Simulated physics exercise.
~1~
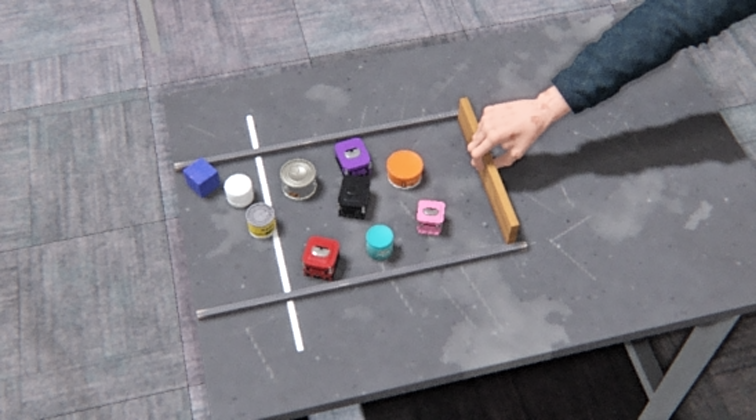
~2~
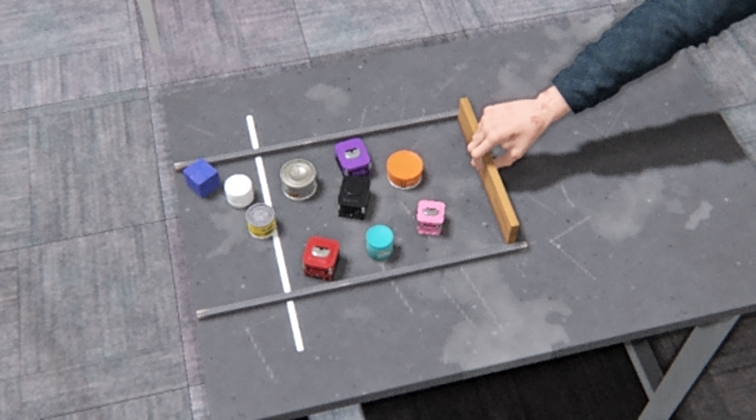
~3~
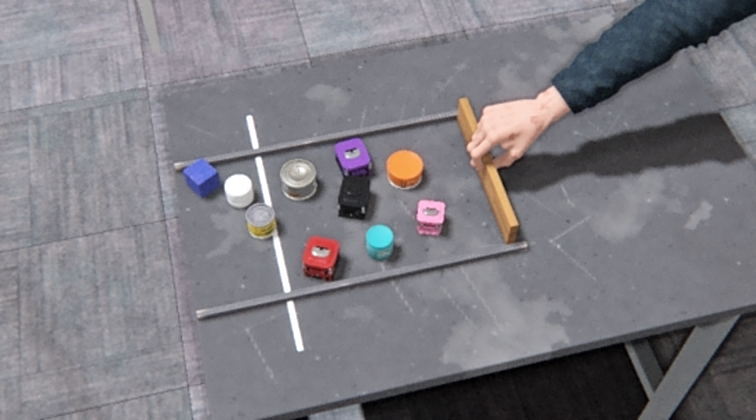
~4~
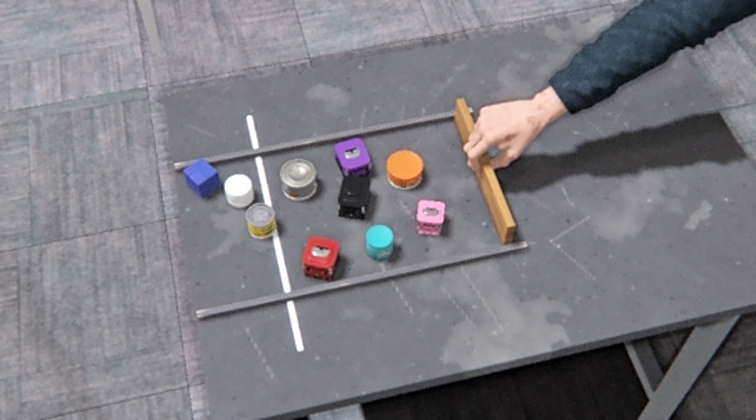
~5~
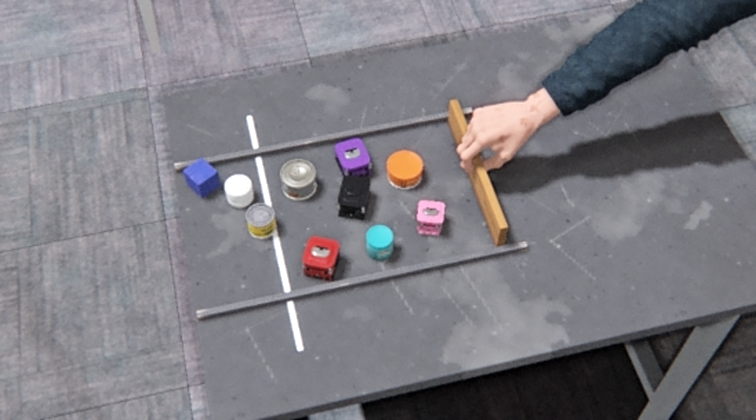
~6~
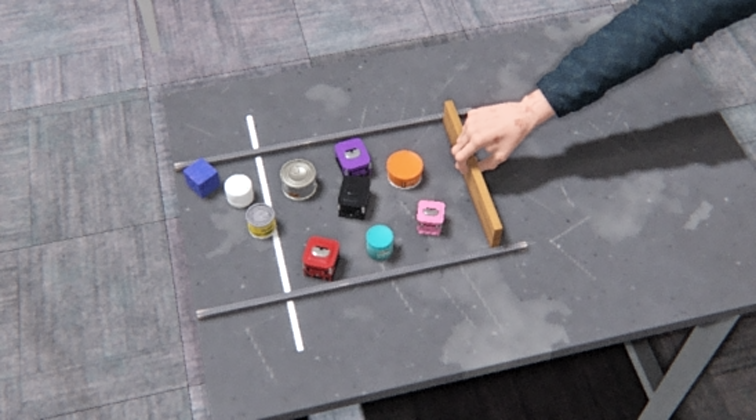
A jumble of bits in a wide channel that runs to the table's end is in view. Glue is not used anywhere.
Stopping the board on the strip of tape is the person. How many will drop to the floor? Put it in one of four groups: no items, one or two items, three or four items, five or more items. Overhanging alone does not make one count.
The tally of drops is nought.
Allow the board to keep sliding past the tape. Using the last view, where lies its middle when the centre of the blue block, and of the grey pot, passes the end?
Near (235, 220), then near (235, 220).
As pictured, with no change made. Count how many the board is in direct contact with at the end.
The count in contact is 5.
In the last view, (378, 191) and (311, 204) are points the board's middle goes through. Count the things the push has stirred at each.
That makes 5 at the first spot and 8 at the second.
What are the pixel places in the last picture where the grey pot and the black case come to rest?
(216, 193), and the other (260, 228).
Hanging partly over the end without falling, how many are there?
The figure is 1.
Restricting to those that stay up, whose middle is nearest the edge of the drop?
Foremost: The white lid.
Soon after, none off yet; blue block at rest near (202, 178); white lid at rest near (239, 191); yellow pot at rest near (261, 221).
At rest, the number that fall off is zero.
